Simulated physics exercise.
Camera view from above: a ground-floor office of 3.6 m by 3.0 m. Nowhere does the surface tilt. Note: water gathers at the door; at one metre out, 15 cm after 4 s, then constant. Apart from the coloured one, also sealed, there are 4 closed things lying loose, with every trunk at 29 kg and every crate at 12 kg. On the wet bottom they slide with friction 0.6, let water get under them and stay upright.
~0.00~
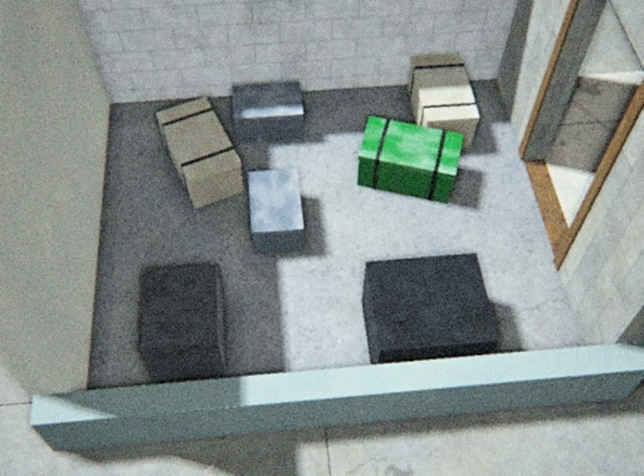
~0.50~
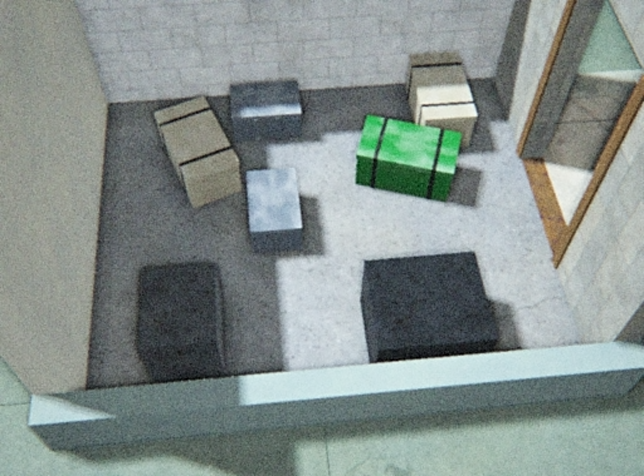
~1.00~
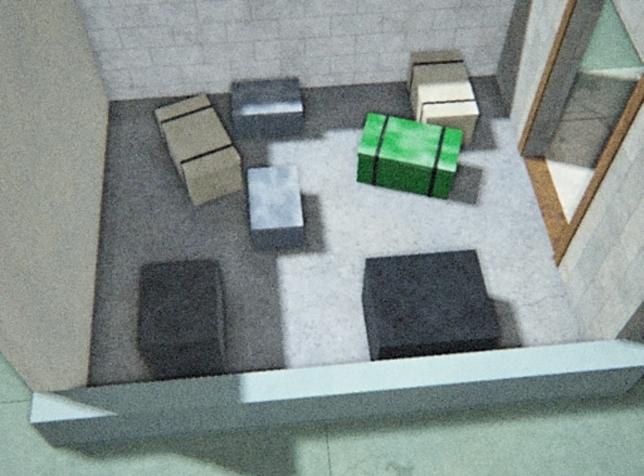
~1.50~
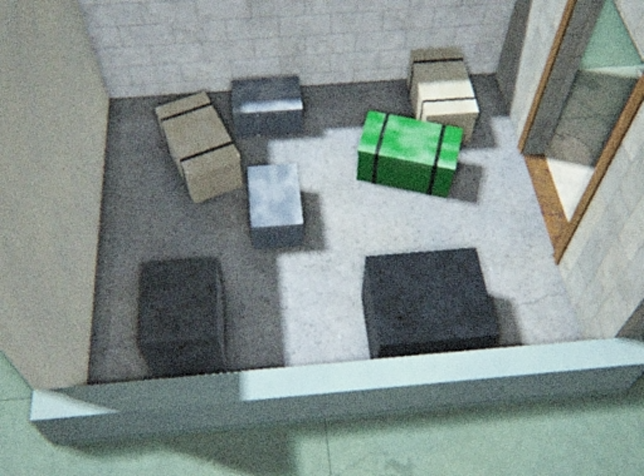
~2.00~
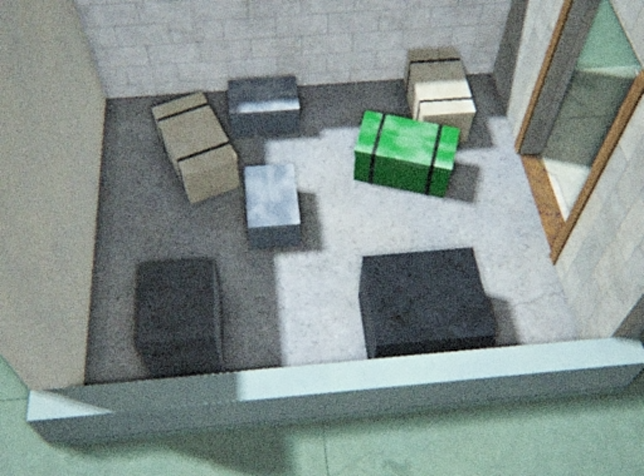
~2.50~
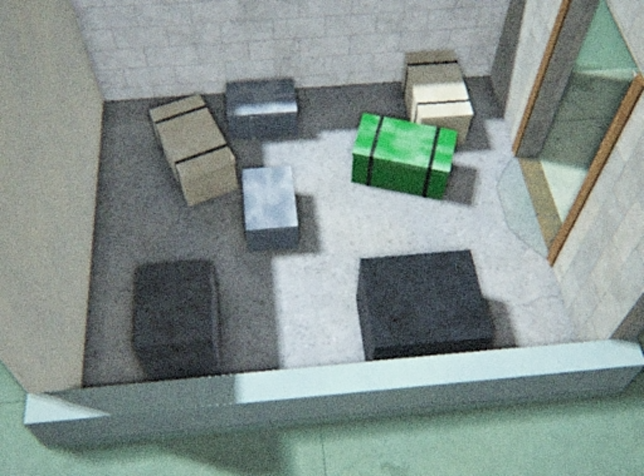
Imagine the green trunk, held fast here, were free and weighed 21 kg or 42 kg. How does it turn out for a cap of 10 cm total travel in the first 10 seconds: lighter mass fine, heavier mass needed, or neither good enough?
My guess is only the heavier amount suffices.
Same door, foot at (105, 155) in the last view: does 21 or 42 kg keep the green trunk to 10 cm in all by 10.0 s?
The big mass is needed.
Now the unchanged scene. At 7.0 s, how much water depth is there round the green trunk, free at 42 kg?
About 5 cm.
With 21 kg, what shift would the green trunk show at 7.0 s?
Close to 80 centimetres.
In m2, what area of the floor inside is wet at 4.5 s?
Flooded: Near 3.0 m2.
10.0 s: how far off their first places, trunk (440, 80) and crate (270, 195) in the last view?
40 cm, 40 cm.
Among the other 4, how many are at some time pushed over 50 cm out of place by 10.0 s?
Count: 0.
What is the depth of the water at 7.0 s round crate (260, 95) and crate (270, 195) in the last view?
Some 2 cm at the first, some 3 cm at the second.
After 3.5 s the green trunk would be 0 cm from its start with 21 kg and 0 cm from its start with 42 kg; 2 cm of water round it then.
After 4.5 s the green trunk would be 2 cm from its start with 21 kg and 0 cm from its start with 42 kg; 5 cm of water round it then.
After 7.0 s the green trunk would be 81 cm from its start with 21 kg and 0 cm from its start with 42 kg; 5 cm of water round it then.
After 10.0 s the green trunk would be 138 cm from its start with 21 kg and 1 cm from its start with 42 kg; 7 cm of water round it then.
